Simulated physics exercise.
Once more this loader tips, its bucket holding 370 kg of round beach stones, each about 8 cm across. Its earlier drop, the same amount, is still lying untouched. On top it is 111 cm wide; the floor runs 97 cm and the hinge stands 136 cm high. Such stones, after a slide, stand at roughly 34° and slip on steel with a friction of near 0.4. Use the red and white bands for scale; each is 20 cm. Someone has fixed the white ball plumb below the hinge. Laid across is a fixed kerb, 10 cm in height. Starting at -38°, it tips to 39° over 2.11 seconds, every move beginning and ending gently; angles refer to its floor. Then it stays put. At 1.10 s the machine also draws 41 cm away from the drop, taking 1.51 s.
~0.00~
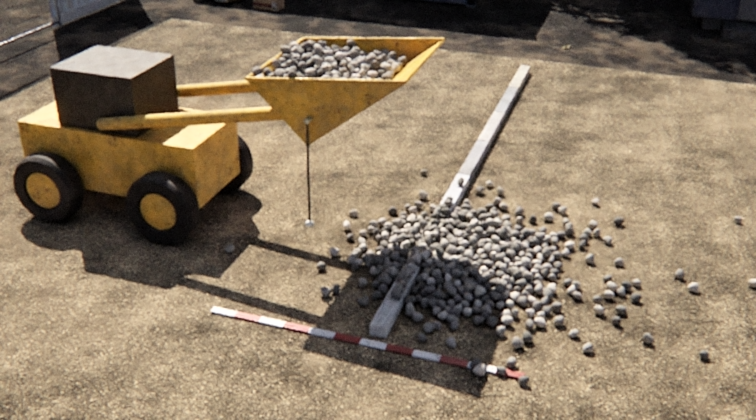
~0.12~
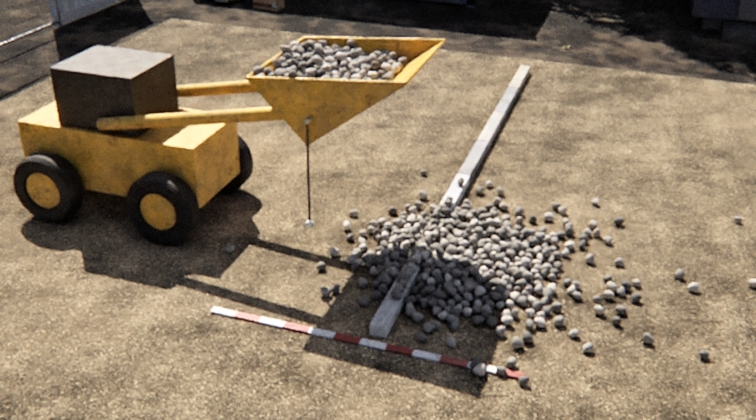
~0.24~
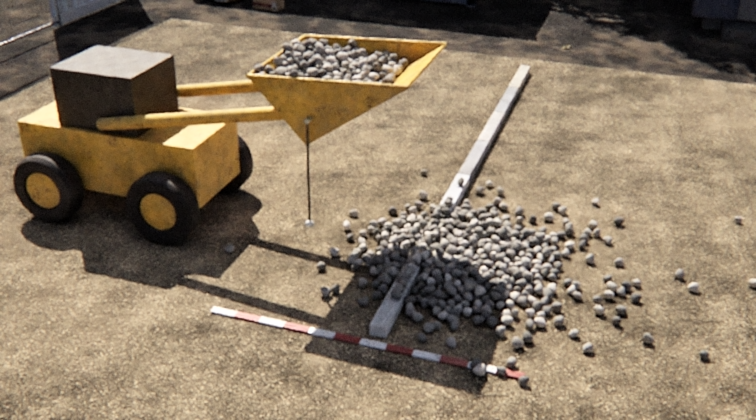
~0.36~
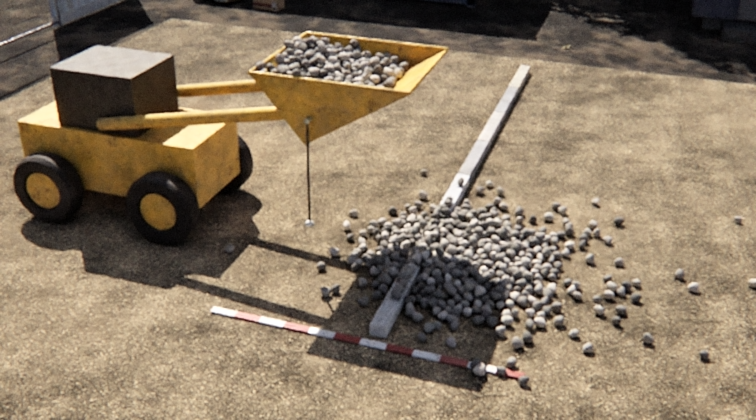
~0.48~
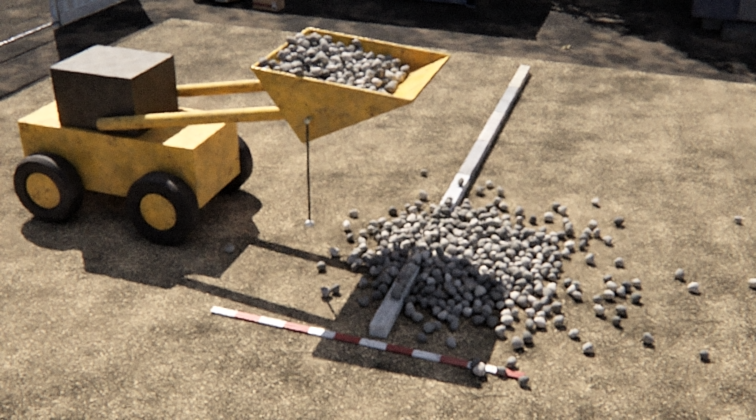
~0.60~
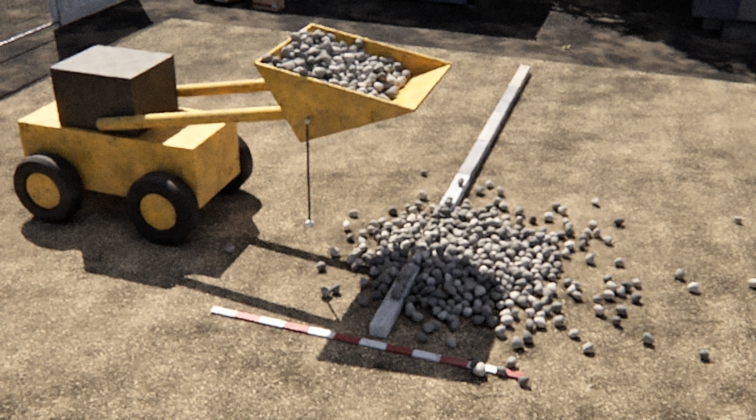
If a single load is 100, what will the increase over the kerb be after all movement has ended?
The increase will be around 33 per cent.
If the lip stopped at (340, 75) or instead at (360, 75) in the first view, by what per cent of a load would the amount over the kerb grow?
Roughly 0 and 5 percent, in that order.
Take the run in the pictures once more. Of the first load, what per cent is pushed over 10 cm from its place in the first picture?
10 %.
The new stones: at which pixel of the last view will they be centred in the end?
Their middle is at about (409, 238).
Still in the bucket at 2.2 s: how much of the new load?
It keeps some 15 percent of its load.
After 1.6 s the floor is at 27°; in per cent of one load, 94 in the bucket, 30 on this side of the kerb, 76 over the kerb; the foremost stones are at (688, 289).
After 2.2 s the floor is at 39°; in per cent of one load, 13 in the bucket, 84 on this side of the kerb, 104 over the kerb; the foremost stones are at (688, 289).
After 3.1 s the floor is at 39°; in per cent of one load, 0 in the bucket, 90 on this side of the kerb, 110 over the kerb; the foremost stones are at (688, 289).
After 5.6 s the floor is at 39°; in per cent of one load, 0 in the bucket, 90 on this side of the kerb, 110 over the kerb; the foremost stones are at (688, 289). Net gain over the kerb, 33.
